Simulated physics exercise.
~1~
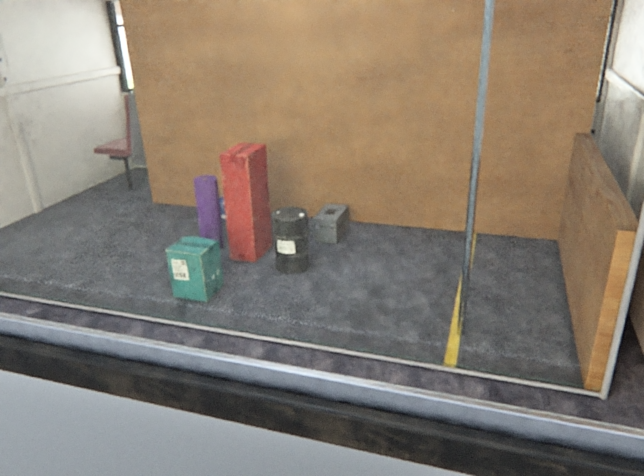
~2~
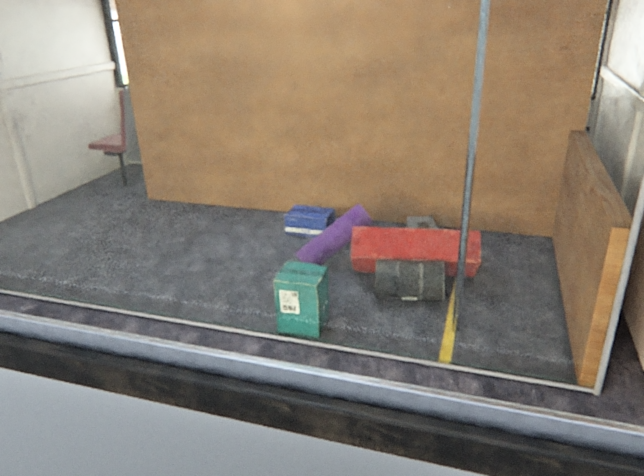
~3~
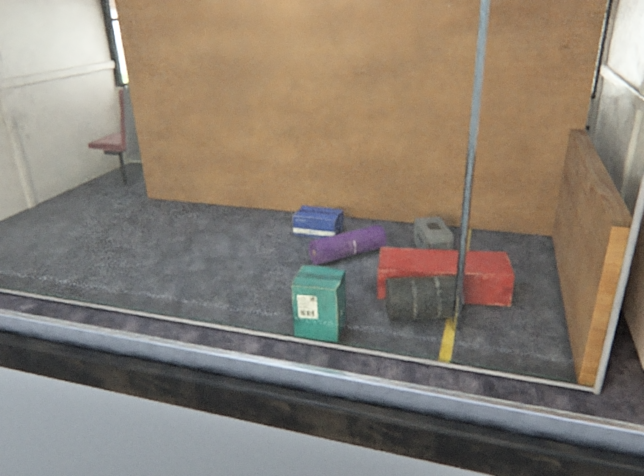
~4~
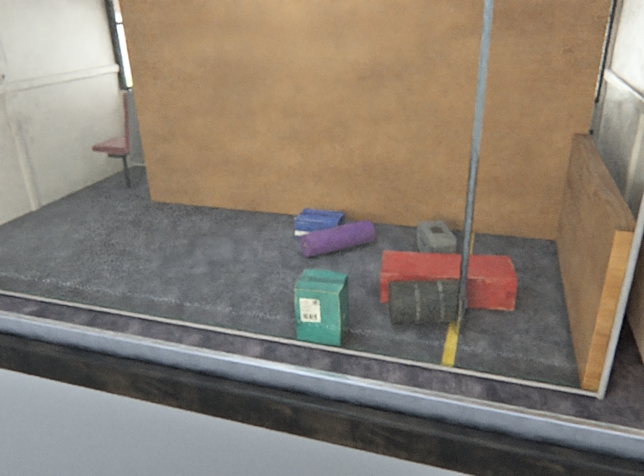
Red tall box toppling rightward with a black drum and purple roll as loose cargo slides, all settling on a grey floor.
